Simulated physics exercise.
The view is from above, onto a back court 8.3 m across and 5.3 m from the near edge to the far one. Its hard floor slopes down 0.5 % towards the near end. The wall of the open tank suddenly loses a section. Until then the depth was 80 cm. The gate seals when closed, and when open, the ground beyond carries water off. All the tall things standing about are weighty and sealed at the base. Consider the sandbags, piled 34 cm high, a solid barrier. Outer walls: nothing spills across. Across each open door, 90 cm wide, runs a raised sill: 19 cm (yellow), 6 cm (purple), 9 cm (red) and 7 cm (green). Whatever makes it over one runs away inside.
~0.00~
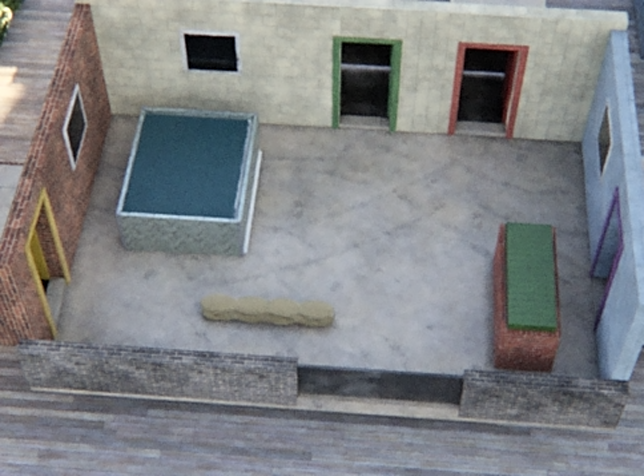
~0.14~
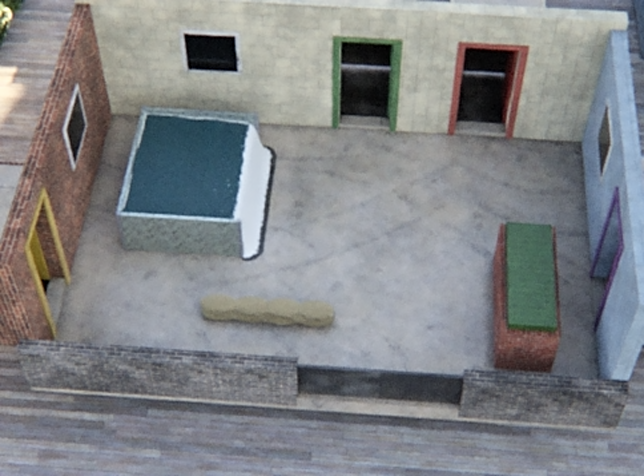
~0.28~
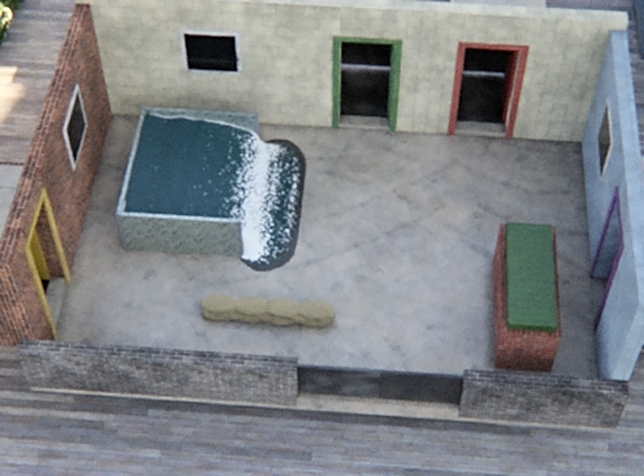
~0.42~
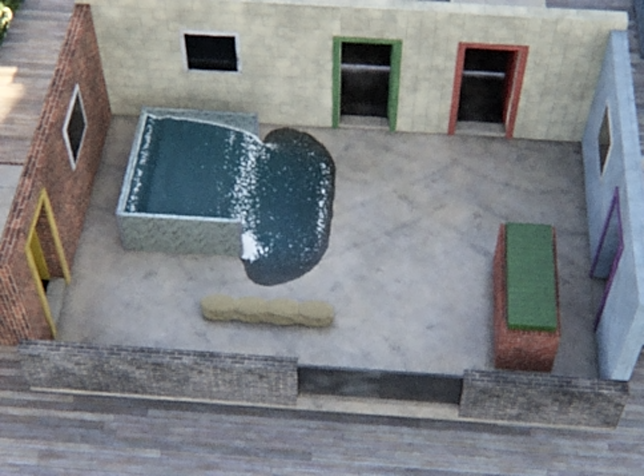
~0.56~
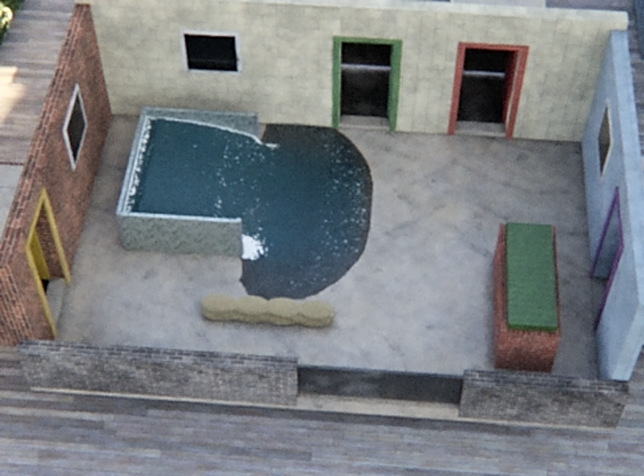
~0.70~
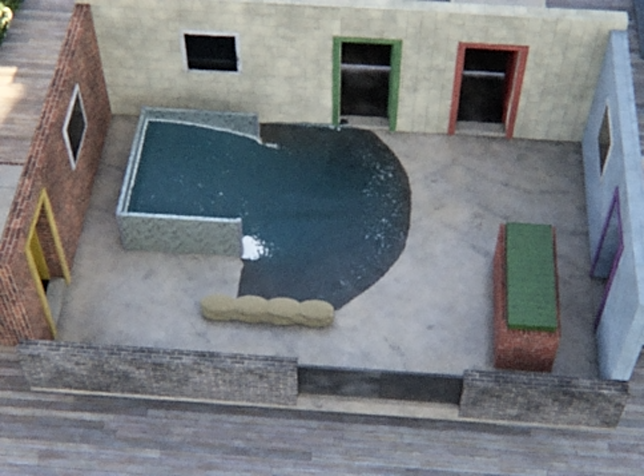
Dark water sits level in a raised open tank at the left of a walled court, then bursts through its right side in a white, foaming sheet. It spreads rightward across the grey floor in a widening rounded pool, reaching the row of sandbags and the foot of the green-framed doorway.
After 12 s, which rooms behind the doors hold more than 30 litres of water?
In the end yellow door: Fails to top it; purple door: Tops it; red door: Tops it; green door: Tops it.
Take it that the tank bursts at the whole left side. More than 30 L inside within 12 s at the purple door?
Note: Purple door, beyond the limit.
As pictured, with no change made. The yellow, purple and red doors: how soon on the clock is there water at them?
Doors: Yellow 6.0 s / purple 1.8 s / red 1.2 s.
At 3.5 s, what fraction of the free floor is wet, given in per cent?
I'd guess around 65 %.
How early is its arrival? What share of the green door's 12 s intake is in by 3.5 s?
That works out near 75%.
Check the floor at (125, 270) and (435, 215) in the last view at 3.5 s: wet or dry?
I'd say spared, then drenched.
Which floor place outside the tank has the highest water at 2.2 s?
Near (579, 144).
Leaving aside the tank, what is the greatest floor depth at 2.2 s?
Max around 48 cm.
After 1.4 s water covers 50 % of the floor and is deepest (30 cm) near (259, 221); yellow door not reached, purple door not reached, red door 8 cm at the sill, 0 L in, green door 15 cm at the sill, 4 L in.
After 2.2 s water covers 60 % of the floor and is deepest (48 cm) near (579, 144); yellow door not reached, purple door 6 cm at the sill, 0 L in, red door 13 cm at the sill, 0 L in, green door 13 cm at the sill, 27 L in.
After 3.5 s water covers 65 % of the floor and is deepest (36 cm) near (573, 403); yellow door not reached, purple door 10 cm at the sill, 5 L in, red door 9 cm at the sill, 6 L in, green door 10 cm at the sill, 48 L in.
After 7.0 s water covers 80 % of the floor and is deepest (17 cm) near (561, 402); yellow door 7 cm at the sill, 0 L in, purple door 15 cm at the sill, 141 L in, red door 8 cm at the sill, 56 L in, green door 10 cm at the sill, 58 L in.
After 12.0 s water covers 95 % of the floor and is deepest (16 cm) near (100, 162); yellow door 11 cm at the sill, 0 L in, purple door 6 cm at the sill, 195 L in, red door 5 cm at the sill, 57 L in, green door 7 cm at the sill, 64 L in.
